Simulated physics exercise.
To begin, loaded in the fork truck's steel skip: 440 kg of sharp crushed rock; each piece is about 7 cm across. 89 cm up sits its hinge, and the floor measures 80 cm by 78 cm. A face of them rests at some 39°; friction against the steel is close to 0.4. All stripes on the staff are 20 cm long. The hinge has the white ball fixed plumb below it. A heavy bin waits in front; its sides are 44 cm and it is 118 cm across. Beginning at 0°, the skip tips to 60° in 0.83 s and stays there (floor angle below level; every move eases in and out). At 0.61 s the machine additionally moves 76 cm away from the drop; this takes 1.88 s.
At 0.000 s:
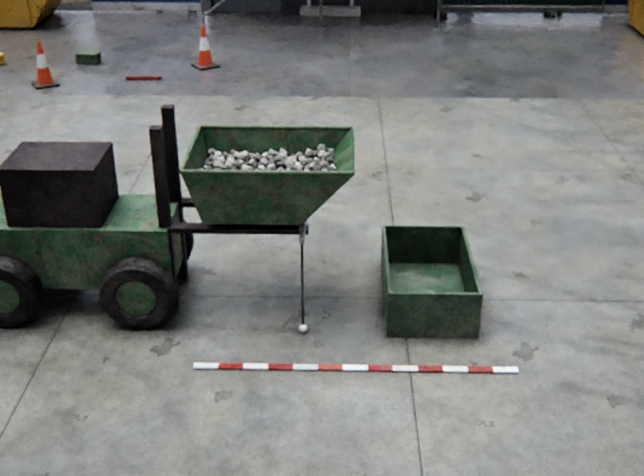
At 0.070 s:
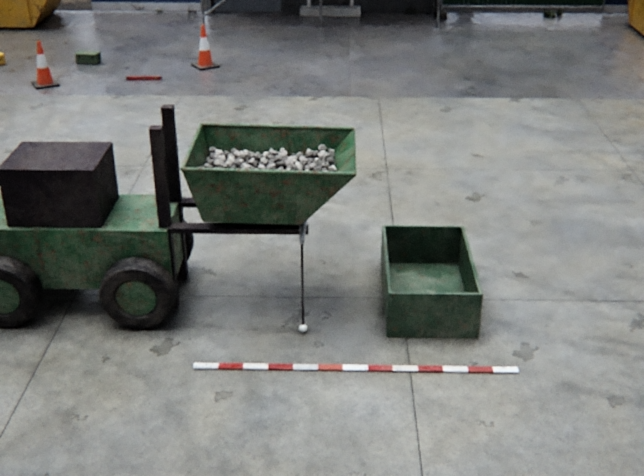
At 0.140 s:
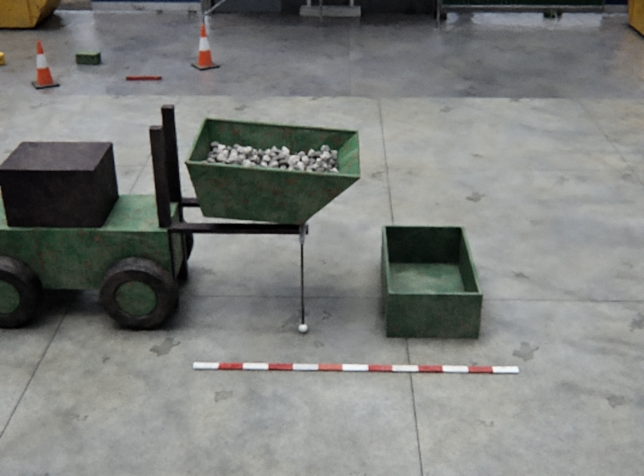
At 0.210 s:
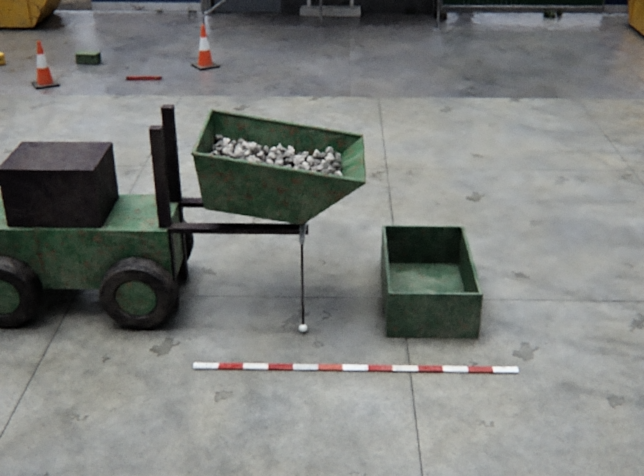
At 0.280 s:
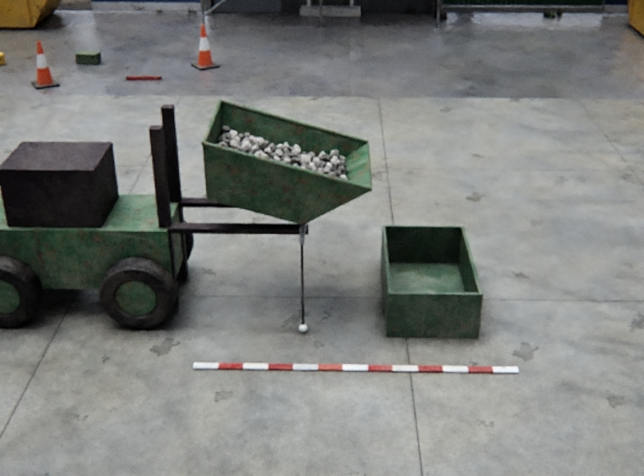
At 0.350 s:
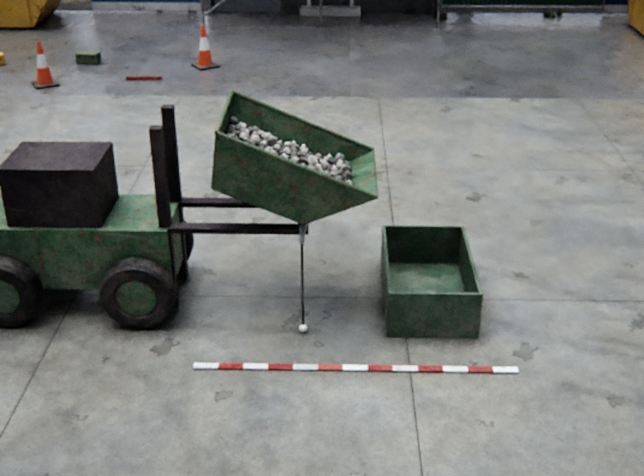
In this clip, a green skip loaded with grey stones sits level on the forks of a green truck, then tilts steadily down to the right, its lip lowering toward the side where an open green box stands on the floor.
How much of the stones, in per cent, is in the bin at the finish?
Some 25 per cent.
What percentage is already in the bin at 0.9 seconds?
At that moment: Approx. 0 %.
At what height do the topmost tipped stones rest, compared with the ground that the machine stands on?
About 32 cm above it.
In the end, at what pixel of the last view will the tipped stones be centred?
Around (392, 295).
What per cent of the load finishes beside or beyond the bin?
I'd say close to 0 per cent of the whole load.
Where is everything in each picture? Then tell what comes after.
In the first picture, lip at (354, 173), floor tilted 0°, highest stones at (284, 157).
In the second picture, lip at (356, 174), floor tilted 1°, highest stones at (278, 156); the stones move at 0.3 m/s on average.
In the third picture, the skip is at 5°, its lip at (360, 177); the top of the load is at (244, 154); the stones move at 0.5 m/s on average.
In the fourth picture, lip at (365, 182), floor tilted 10°, highest stones at (235, 148); the stones move at 0.7 m/s on average.
In the fifth picture, lip at (372, 189), floor tilted 16°, highest stones at (239, 140); the stones move at 0.9 m/s on average.
In the sixth picture, lip at (378, 198), floor tilted 23°, highest stones at (239, 129); the stones move at 0.9 m/s on average.
After 0.6 s the floor is at 50°; 100 % in the skip; the foremost stones are at (365, 208).
After 0.9 s the floor is at 60°; 99 % in the skip, 1 % short of the bin; the foremost stones are at (393, 234).
After 2.9 s the floor is at 60°; 52 % in the skip, 23 % short of the bin, 24 % in the bin, 1 % beside or beyond the bin; the foremost stones are at (464, 291).
After 5.5 s the floor is at 60°; 52 % in the skip, 23 % short of the bin, 24 % in the bin, 1 % beside or beyond the bin; the foremost stones are at (464, 291).
